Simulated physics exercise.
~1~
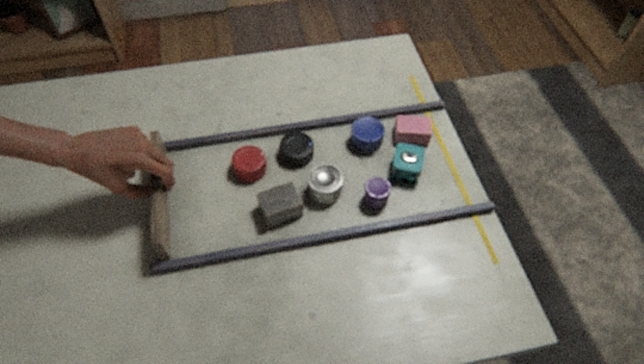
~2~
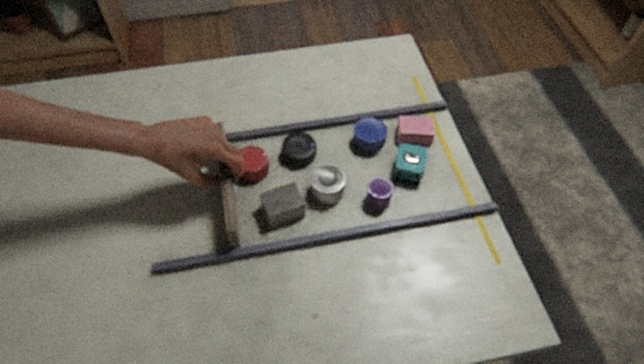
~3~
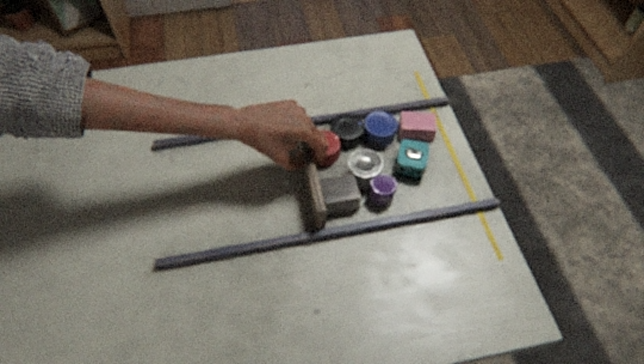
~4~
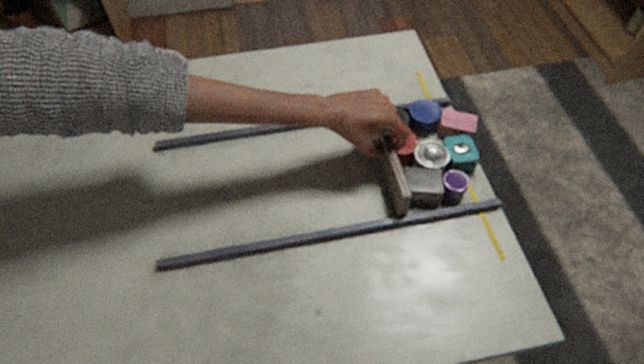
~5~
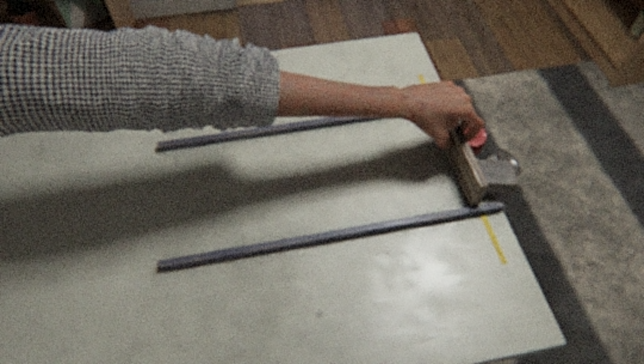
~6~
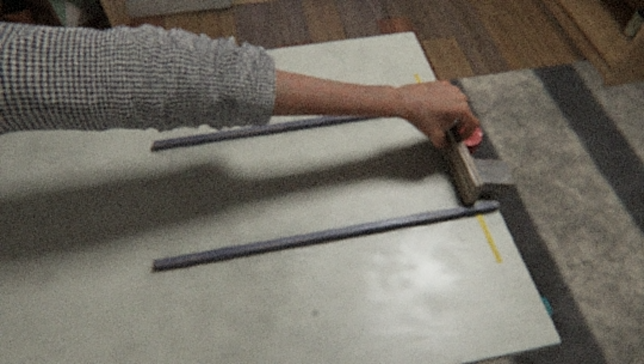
A hand slides a board right along the table, pushing most small objects off the edge.
